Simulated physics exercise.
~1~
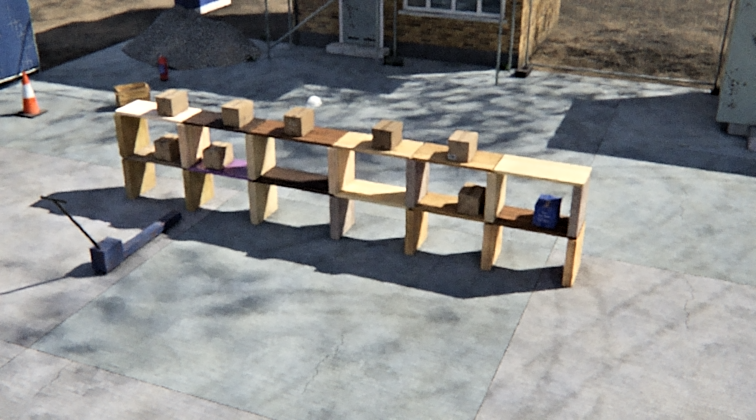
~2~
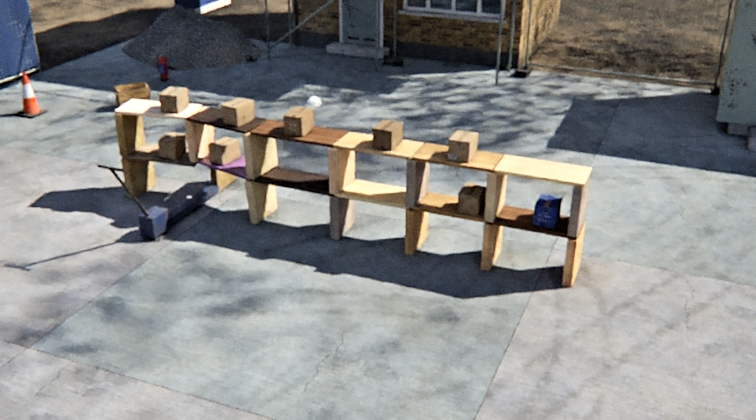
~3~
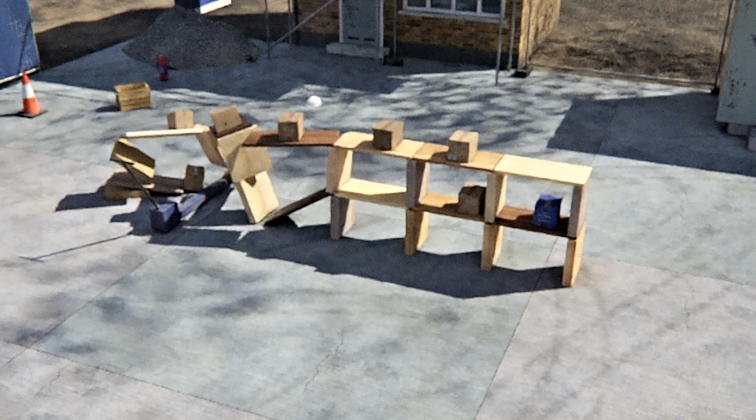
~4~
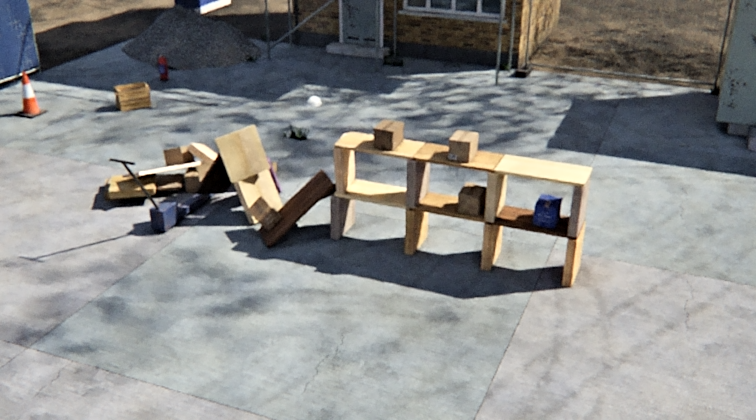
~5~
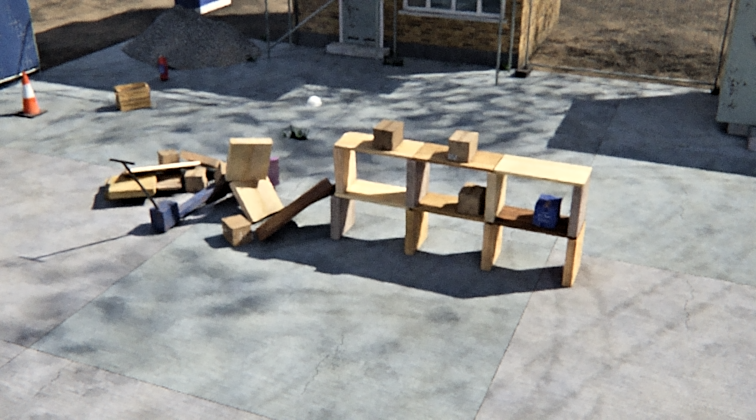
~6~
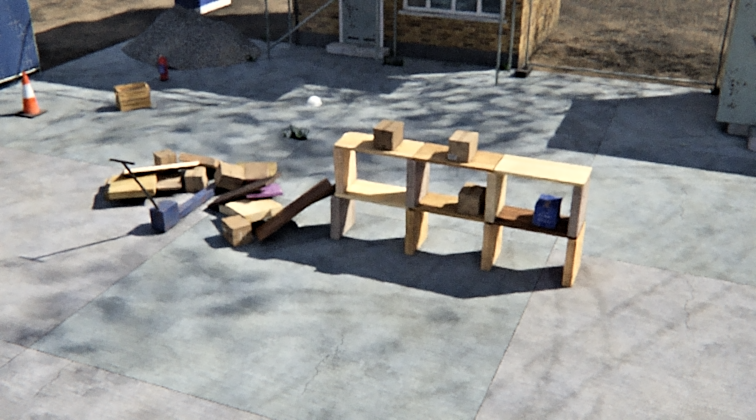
The left half of a long two-tier row of loose boards and blocks collapsed into a heap after a low blue jack slid in at its foot, while the right half stayed standing with two blocks on top and the blue carton still on its shelf.
